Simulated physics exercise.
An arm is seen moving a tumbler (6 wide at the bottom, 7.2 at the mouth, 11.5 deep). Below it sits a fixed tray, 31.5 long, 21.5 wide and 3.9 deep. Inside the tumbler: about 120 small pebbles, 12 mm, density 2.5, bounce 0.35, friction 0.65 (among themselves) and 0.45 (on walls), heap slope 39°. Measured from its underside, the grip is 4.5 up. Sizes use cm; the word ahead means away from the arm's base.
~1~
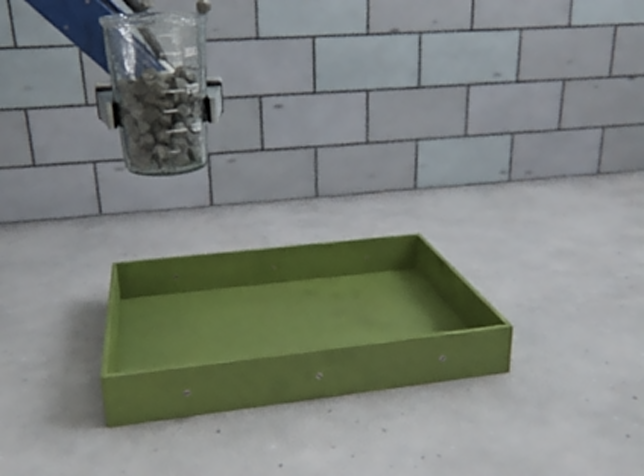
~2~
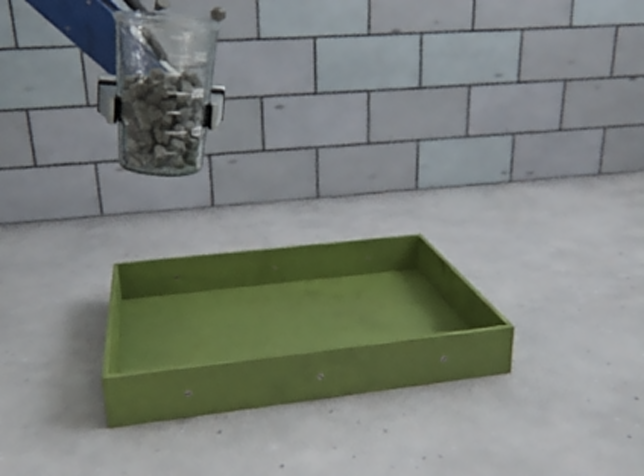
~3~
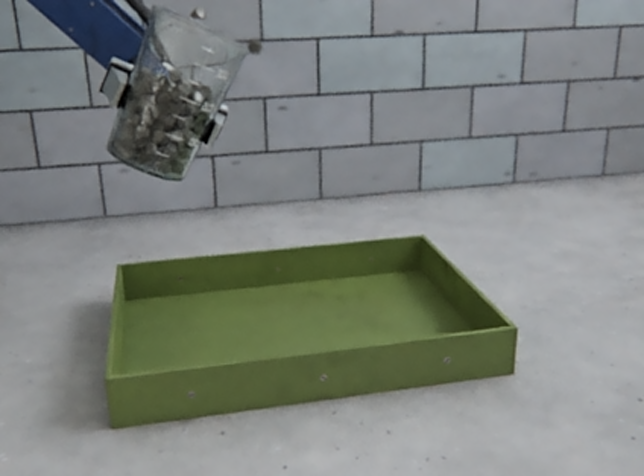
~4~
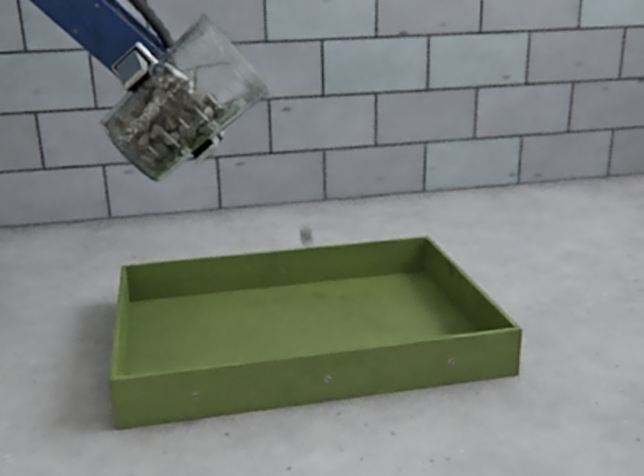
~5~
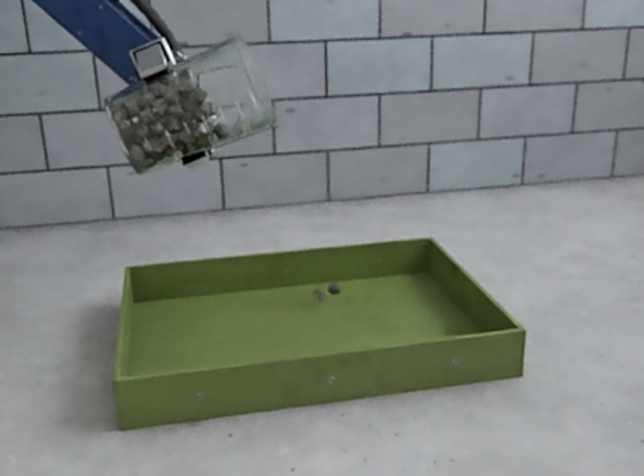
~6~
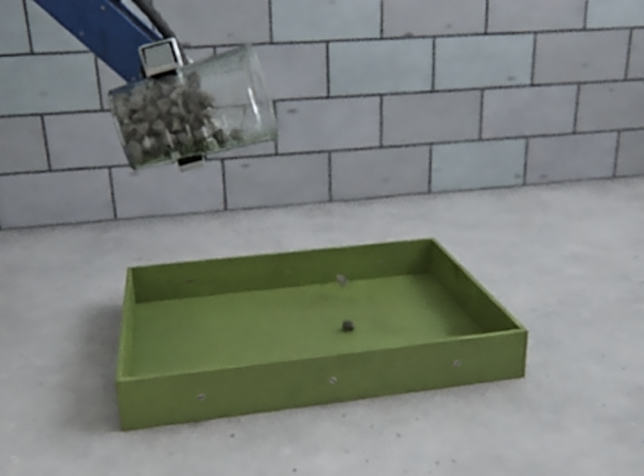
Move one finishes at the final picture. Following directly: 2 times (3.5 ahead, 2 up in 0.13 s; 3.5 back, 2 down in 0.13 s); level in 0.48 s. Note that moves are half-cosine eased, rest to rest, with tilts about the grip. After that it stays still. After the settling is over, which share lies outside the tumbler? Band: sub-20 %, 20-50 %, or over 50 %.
Band: 20-50 %.
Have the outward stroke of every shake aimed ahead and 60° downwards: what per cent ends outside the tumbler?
I'd say close to 0 per cent.
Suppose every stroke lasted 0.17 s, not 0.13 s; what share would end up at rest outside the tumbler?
Then about 5 per cent.
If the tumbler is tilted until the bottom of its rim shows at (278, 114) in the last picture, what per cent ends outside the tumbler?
My estimate is some 10 per cent.
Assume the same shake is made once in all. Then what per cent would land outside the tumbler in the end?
I'd expect close to 10 per cent then.
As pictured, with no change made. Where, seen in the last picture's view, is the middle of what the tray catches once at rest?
It sits close to (359, 321).
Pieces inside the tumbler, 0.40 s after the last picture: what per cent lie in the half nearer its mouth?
That share comes to roughly 45 percent.
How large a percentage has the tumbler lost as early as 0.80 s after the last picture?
30 %.
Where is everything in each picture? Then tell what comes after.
In the first frame, tumbler middle at (161, 95), level; upper third of the load around (160, 88), from x 125 to 205, top at y 5; 125 in the tumbler.
In the second frame, tumbler middle at (164, 96), tilted 7° forward; upper third of the load around (164, 90), from x 130 to 220, top at y 5.
In the third frame, tumbler middle at (173, 99), tilted 27° forward; upper third of the load around (171, 92), from x 120 to 255, top at y 15; 124 in the tumbler, 1 in flight or on a rim.
In the fourth frame, tumbler middle at (183, 104), tilted 51° forward; upper third of the load around (168, 96), from x 115 to 305, top at y 70; 123 in the tumbler, 2 in flight or on a rim.
In the fifth frame, tumbler middle at (189, 109), tilted 71° forward; upper third of the load around (176, 99), from x 120 to 335, top at y 75; 123 in the tumbler, 2 in the tray.
In the sixth frame, tumbler middle at (192, 112), tilted 78° forward; upper third of the load around (167, 101), from x 125 to 350, top at y 75; 123 in the tumbler, 2 in the tray.
Then, 0.40 s later, tilted 78° forward, highest piece 24 above the table; 112 in the tumbler, 12 in the tray, 1 in flight or on a rim.
Then, 0.80 s later, tilted 29° forward, highest piece 26 above the table; 86 in the tumbler, 38 in the tray, 1 in flight or on a rim.
Then, 1.20 s later, level, highest piece 24 above the table; 86 in the tumbler, 39 in the tray.
Then, 2.25 s later, level, highest piece 24 above the table; 86 in the tumbler, 39 in the tray.
At rest, 86 in the tumbler, 39 in the tray. That is 31 % outside the tumbler.
